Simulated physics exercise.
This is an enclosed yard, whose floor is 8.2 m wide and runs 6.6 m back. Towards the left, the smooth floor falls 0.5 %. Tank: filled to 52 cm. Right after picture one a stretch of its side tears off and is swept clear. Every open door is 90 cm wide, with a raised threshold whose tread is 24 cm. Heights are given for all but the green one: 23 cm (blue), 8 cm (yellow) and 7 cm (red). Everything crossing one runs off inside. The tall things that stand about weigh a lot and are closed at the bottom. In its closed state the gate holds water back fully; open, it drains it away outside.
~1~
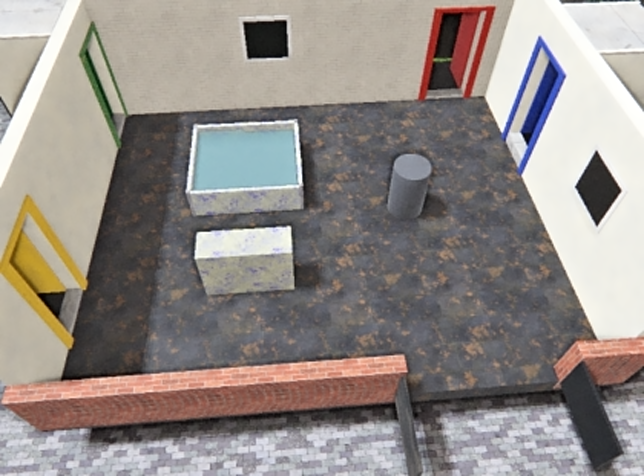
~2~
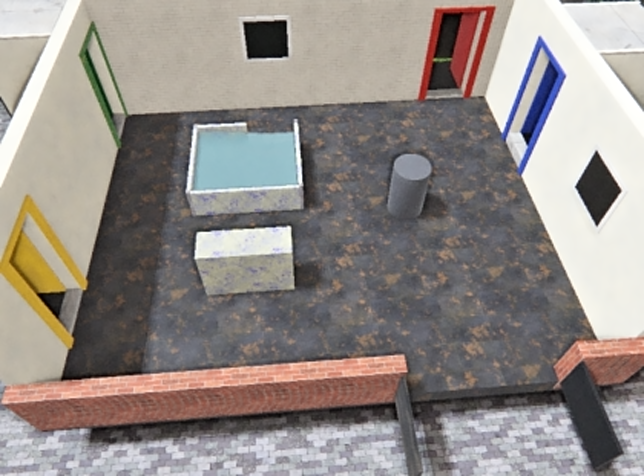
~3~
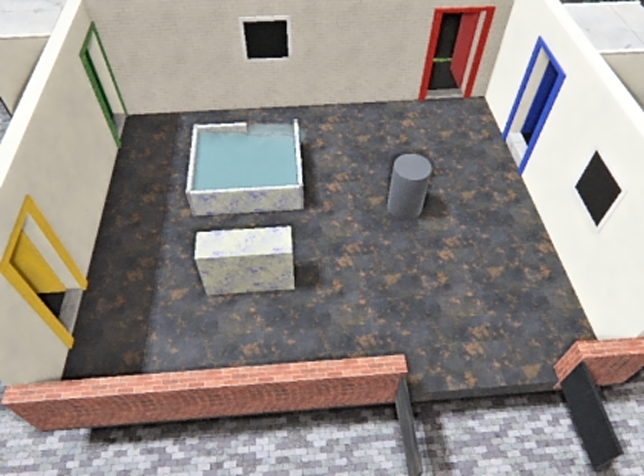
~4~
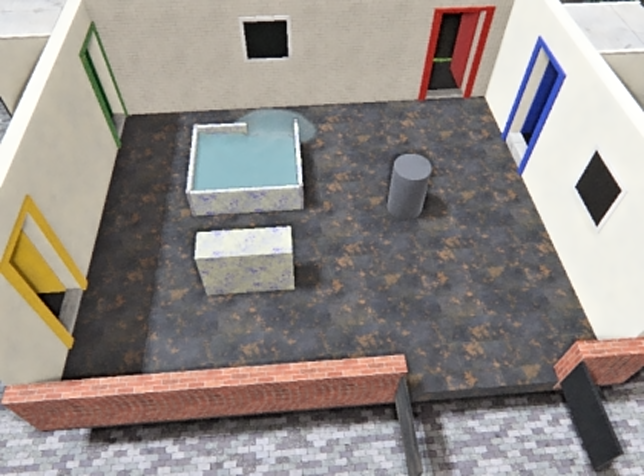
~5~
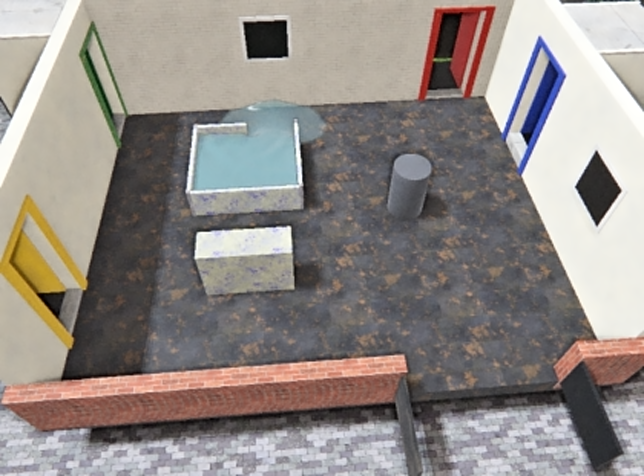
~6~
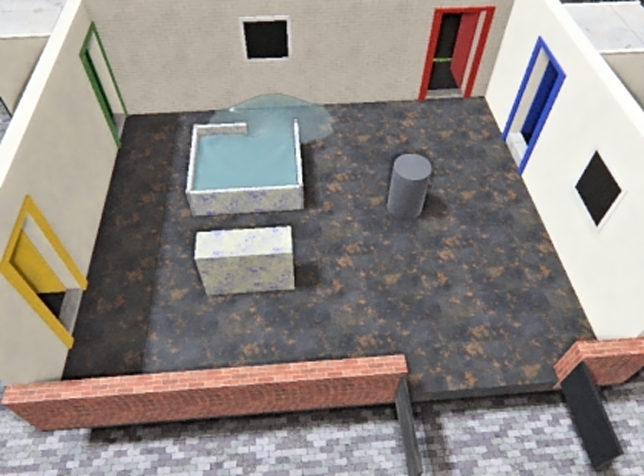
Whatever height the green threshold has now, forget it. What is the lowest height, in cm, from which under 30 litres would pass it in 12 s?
12 cm.
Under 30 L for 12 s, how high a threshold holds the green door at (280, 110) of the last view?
Minimum: Close to 28 cm.
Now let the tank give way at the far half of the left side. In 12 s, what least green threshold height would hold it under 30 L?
Roughly 21 cm.
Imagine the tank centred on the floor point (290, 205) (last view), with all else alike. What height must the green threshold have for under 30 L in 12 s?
Minimum: Approx. 9.5 cm.
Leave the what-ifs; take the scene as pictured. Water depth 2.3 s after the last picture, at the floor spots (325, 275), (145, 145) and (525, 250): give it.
Taking the spots in order: About 0, 3 and 0 centimetres.
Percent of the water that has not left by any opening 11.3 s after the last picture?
I'd estimate some 90 in a hundred.
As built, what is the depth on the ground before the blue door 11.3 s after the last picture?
Lab note: Depth approx. 3.0 cm.
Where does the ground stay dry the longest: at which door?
The answer is the yellow door.
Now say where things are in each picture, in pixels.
In the first picture, still water, 52 cm deep, in the tank at (246, 158); the green door at (107, 91) is dry.
In the second picture, water pours out on the far side and has run 0.3 m, to a hidden place; about 10 cm deep outside, 52 cm at the back.
In the third picture, the gap is on the far side, the front 0.7 m out at a hidden place; the back of the tank holds 52 cm.
In the fourth picture, the front is at (259, 112), 1.2 m from the gap on the far side; 1.6 m2 of floor is wet, 52 cm left at the back.
In the fifth picture, the front is at (237, 110), 1.3 m from the gap on the far side; 2.2 m2 of floor is wet, 51 cm left at the back.
In the sixth picture, water pours out on the far side and has run 1.4 m, to (221, 111); about 7 cm deep outside, 46 cm at the back; the green door at (107, 91), 3.3 m from the gap, is still 2.1 m from the nearest water.
Then, 0.7 s after the last picture water covers 10 % of the floor, deepest (36 cm) near (272, 110); it has not reached the green door.
Then, 2.3 s after the last picture water covers 30 % of the floor, deepest (23 cm) near (272, 110); 18 cm at the green door, 18 litres in over its 10 cm threshold.
Then, 11.3 s after the last picture water covers 90 % of the floor, deepest (6 cm) near (58, 394); 6 cm at the green door, 57 litres in over its 10 cm threshold.
At the green door as built, the water peaked near 19 cm, 2.1 s after the last picture.
With a threshold of 10 cm, 57 litres would have come in within the 12 s; with 13.5 cm, 19 litres. So under 30 litres takes about 12 cm.
